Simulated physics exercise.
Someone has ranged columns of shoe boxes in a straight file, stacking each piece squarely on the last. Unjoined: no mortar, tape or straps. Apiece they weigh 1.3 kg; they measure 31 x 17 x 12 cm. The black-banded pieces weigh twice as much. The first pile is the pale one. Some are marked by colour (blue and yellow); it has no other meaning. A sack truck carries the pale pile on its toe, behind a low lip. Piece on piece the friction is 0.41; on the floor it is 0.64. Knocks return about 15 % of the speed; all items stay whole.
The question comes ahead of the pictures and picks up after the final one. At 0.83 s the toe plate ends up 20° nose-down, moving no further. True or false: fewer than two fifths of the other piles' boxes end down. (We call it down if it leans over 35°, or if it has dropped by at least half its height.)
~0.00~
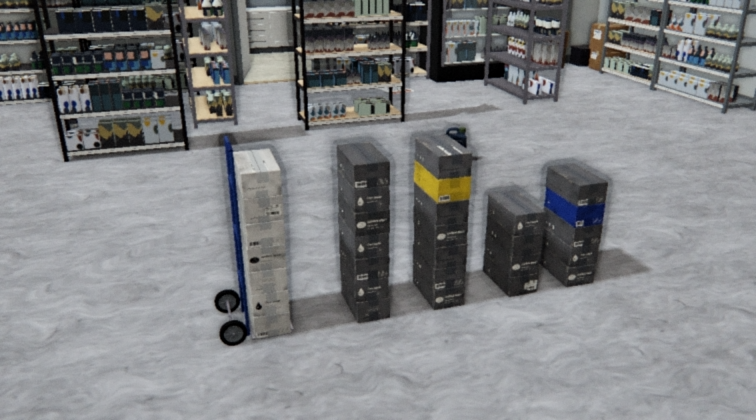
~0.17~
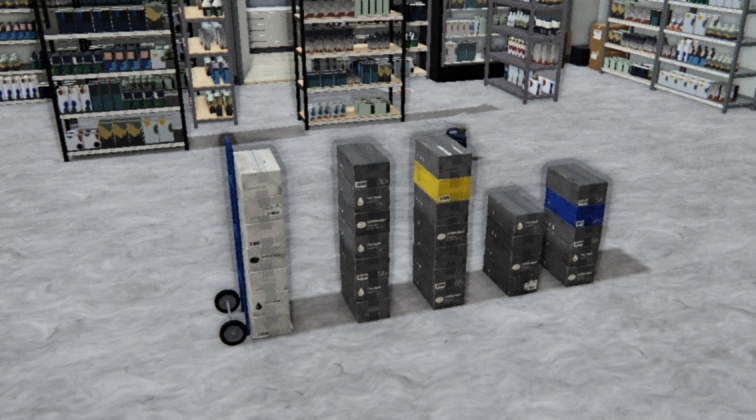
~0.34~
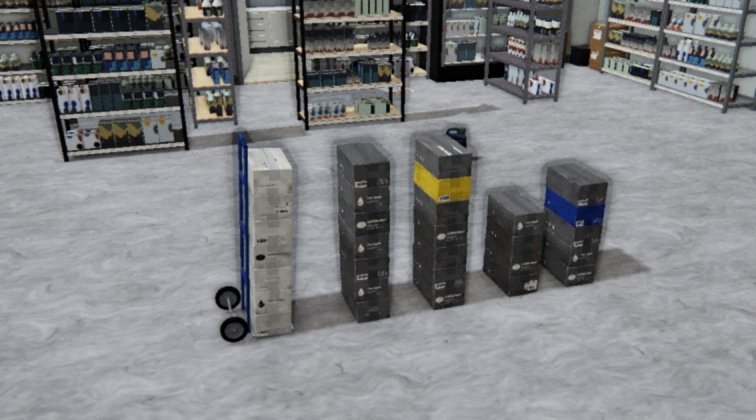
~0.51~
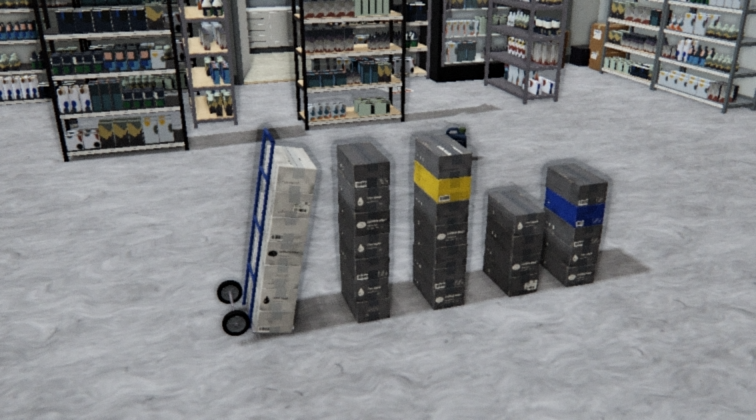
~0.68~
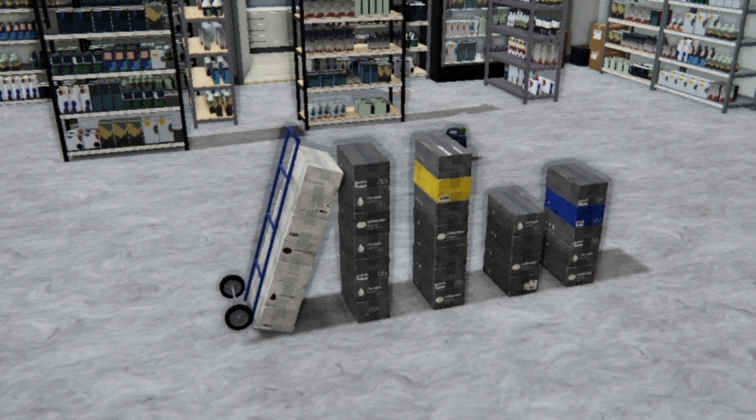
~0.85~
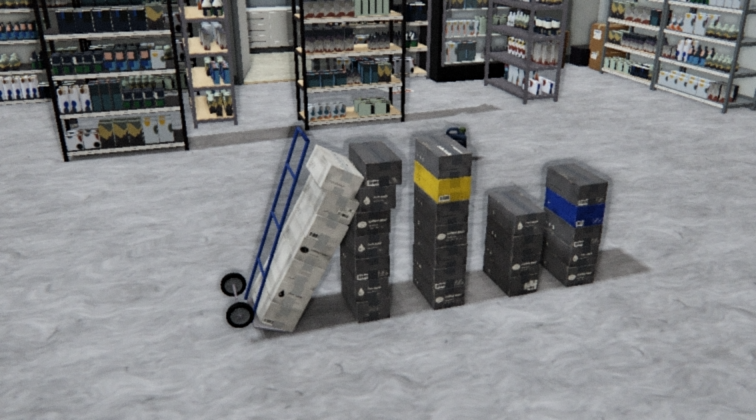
False.
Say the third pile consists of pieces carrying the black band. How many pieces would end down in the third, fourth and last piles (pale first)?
In that case the third pile has 7 down, the fourth 3, the last 5.
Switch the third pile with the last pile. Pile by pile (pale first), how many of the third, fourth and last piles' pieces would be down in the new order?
After the swap, the third pile would have 4 down, the fourth 3 and the last 7.
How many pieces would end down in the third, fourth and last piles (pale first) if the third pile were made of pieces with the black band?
The tally would be third 7, then fourth 3, then last 5.
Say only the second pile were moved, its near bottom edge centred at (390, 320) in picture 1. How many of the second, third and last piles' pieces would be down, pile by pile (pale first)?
Second 4, third 5, last 5 down.
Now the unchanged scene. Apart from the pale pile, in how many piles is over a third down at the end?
4 of them.
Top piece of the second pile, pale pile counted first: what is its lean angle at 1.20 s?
Tilt: Near 20 degrees.
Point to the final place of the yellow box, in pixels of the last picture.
Roughly (619, 235).
After 1.20 s, 7 of the pale pile down; none of the 23 other boxes down, 7 disturbed.
After 1.62 s, 7 of the pale pile down; 5 of the 23 other boxes down; yellow box leaning 18°.
After 2.00 s, 7 of the pale pile down; 13 of the 23 other boxes down; yellow box leaning 27°, 10 cm lower; blue box shifted 45 mm.
After 2.48 s, 7 of the pale pile down; 22 of the 23 other boxes down; blue box on its side; yellow box leaning 61°, 40 cm lower.
At rest (4.0 s), 7 of the pale pile down; 22 of the 23 other boxes down; blue box on its side; yellow box leaning 47°, 44 cm lower. That is 96 per cent. As the last picture would show them, middles, blue box near (660, 245), yellow box near (619, 235).
